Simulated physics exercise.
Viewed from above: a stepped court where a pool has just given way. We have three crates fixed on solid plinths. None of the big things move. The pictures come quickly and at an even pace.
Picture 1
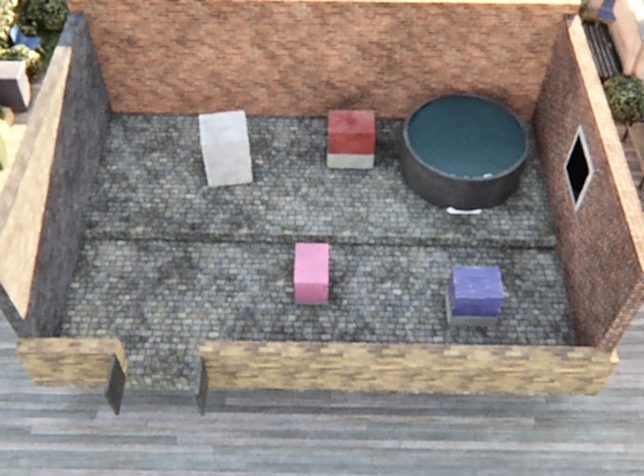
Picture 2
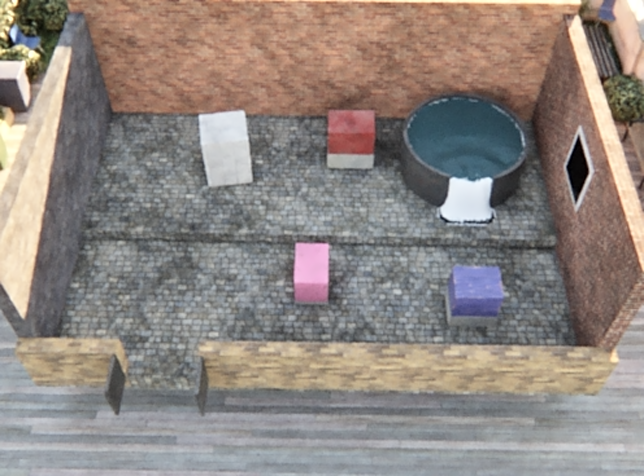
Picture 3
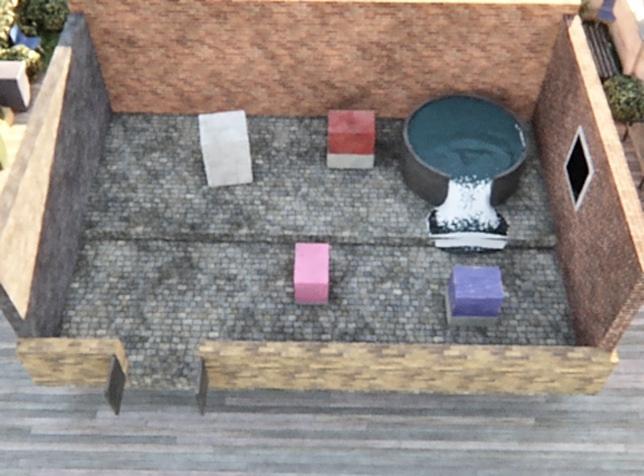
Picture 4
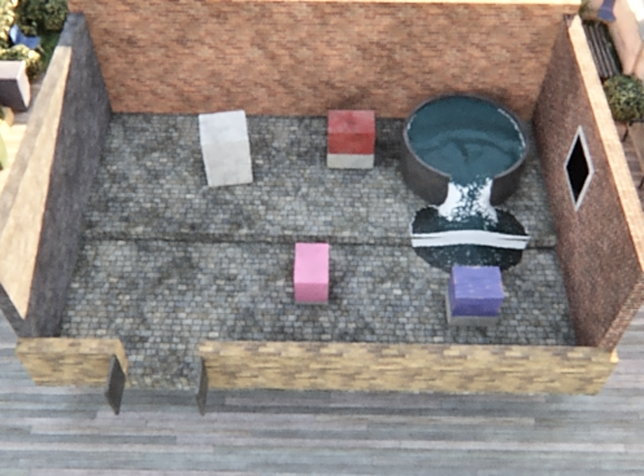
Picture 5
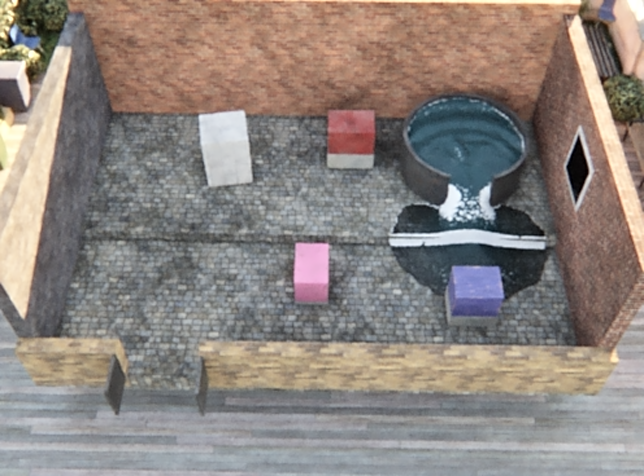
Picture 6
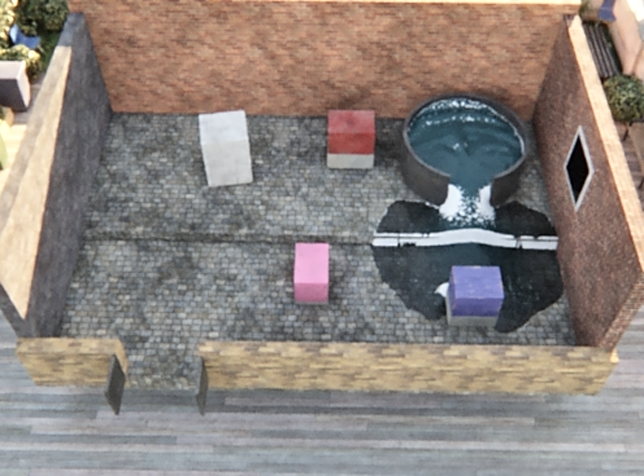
A stepped courtyard of dark cobbles, walled in brick and pale stone, is seen from high above by a camera that stays still. A white block and a red one stand toward the back, pink and purple ones nearer the front, and a round dark tank of still water sits at back right. Water bursts from the tank's front, pours foaming over the step, and spreads in a widening dark pool around the purple block.
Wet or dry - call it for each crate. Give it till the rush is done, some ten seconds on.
Calls: Pink crate - wet; red crate - dry; blue crate - wet.
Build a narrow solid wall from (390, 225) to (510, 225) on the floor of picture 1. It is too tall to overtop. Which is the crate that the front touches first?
That is the red one.
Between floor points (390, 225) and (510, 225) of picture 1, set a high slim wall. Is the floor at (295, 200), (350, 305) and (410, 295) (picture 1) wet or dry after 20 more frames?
The first point comes out inundated, the next unwetted, the last unwetted.
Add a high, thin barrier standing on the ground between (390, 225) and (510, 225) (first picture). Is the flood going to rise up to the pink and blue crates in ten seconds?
Pink crate is left untouched, blue crate is left untouched.
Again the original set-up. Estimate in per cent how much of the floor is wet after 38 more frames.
That should be about 50 %.
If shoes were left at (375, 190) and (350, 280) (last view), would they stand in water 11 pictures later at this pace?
Unflooded; swamped.
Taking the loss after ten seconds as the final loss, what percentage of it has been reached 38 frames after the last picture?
Working it through, I arrive at 25 per cent.
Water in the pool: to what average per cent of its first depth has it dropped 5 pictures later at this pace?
Close to 72 %.
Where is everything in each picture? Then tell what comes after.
Still water in the round tank at (465, 138), in the first frame.
The front is at (491, 211), out from the gap at (467, 200), in the second frame.
Water pours out at (467, 201) and has run to (502, 238), in the third frame.
Water pours out at (467, 201) and has run to a hidden place, in the fourth frame.
Water pours out at (467, 201) and has run to a hidden place, in the fifth frame.
Water pours out at (467, 201) and has run to (513, 324), in the sixth frame.
A moment on, water covers 25 % of the floor; the pink crate water round its plinth, the red crate not reached, the blue crate water round its plinth.
Next, water covers 30 % of the floor; the pink crate water round its plinth, the red crate not reached, the blue crate water round its plinth.
Then, water covers 40 % of the floor; the pink crate water round its plinth, the red crate not reached, the blue crate water round its plinth.
Later, water covers 50 % of the floor; the pink crate water round its plinth, the red crate not reached, the blue crate water round its plinth.
In the end, water covers 50 % of the floor; the pink crate was topped, the red crate stayed above the water, the blue crate was topped.
